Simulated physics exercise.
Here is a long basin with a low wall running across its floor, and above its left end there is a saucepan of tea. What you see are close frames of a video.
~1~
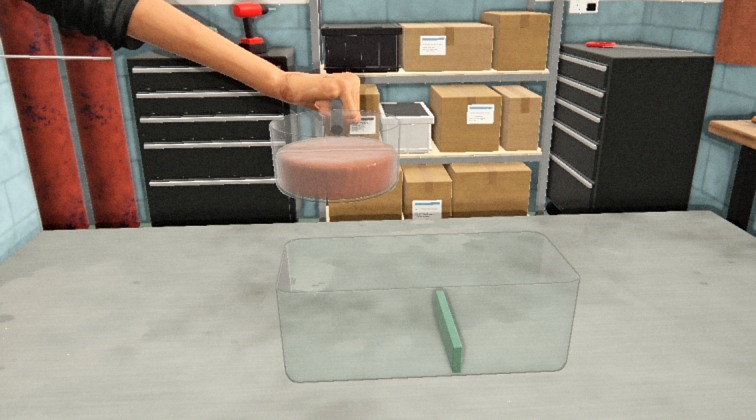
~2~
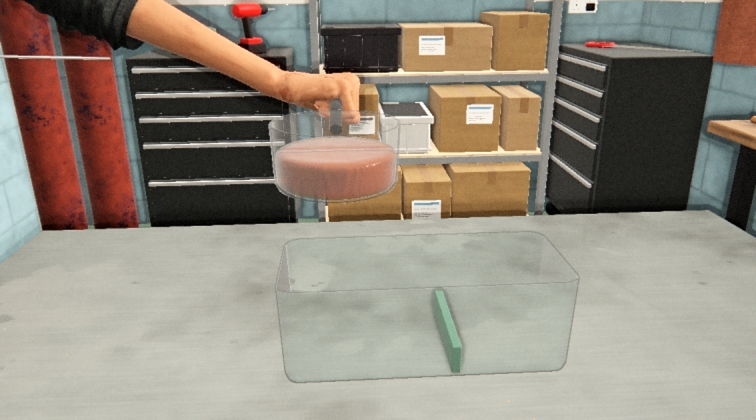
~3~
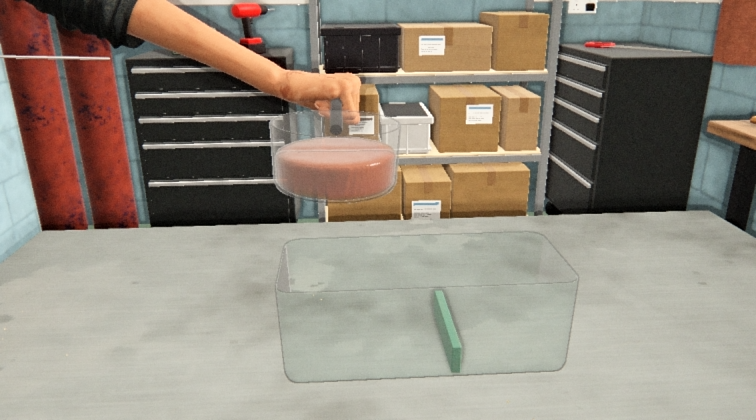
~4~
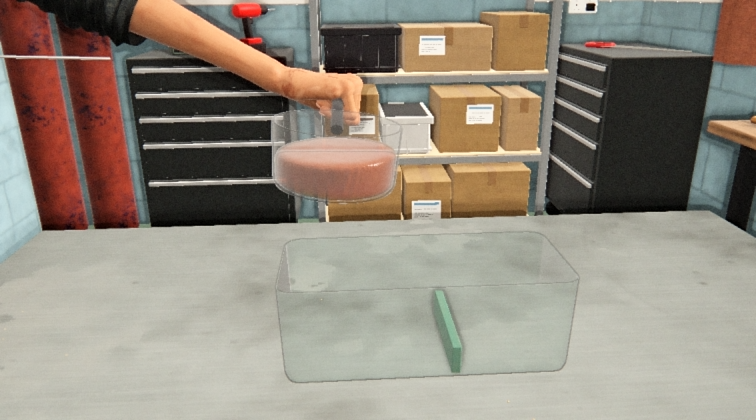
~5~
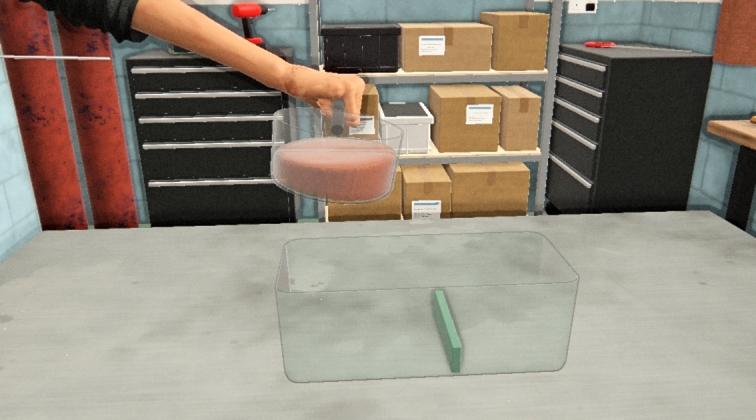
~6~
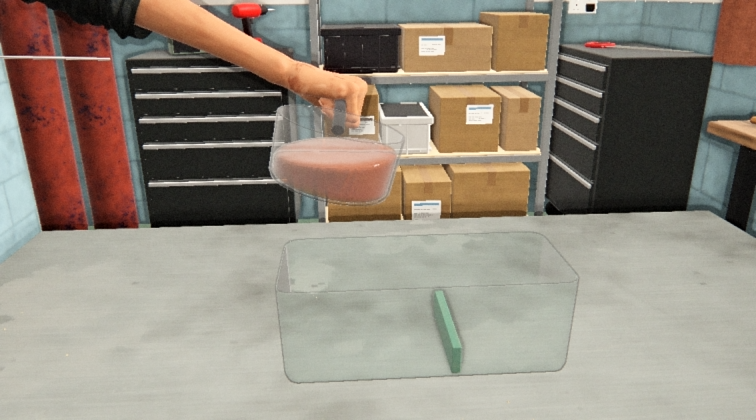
A hand holding a clear pan of reddish liquid slowly tilting it rightward above a clear basin with a low green wall.
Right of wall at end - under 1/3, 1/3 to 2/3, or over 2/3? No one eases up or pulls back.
1/3 to 2/3.
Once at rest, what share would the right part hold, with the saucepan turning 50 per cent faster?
I'd say roughly 35 in every hundred ends up there.
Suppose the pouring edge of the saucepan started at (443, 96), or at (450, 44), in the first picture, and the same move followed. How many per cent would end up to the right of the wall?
Roughly 90 % and 90 %.
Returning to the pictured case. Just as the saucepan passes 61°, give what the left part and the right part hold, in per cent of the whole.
Split: Left 5 per cent, right 0 per cent.
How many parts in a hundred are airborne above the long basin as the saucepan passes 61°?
Around 25 in a hundred, more or less.
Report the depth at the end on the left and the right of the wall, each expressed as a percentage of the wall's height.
Roughly 30 left of the wall, roughly 40 right of it.
A moment on, the saucepan is tipped part way and 72 per cent is still to pour, 3 is left of the wall and 0 right of it.
Next, the saucepan is tipped on its side and 22 per cent is still to pour, 23 is left of the wall and 39 right of it.
Then the saucepan is tipped on its side and 5 per cent is still to pour, 50 is left of the wall and 42 right of it.
Later the saucepan is tipped on its side and 1 per cent is still to pour, 55 is left of the wall and 42 right of it.
In the end 56 per cent lies left of the wall, 42 right of it and 1 outside.
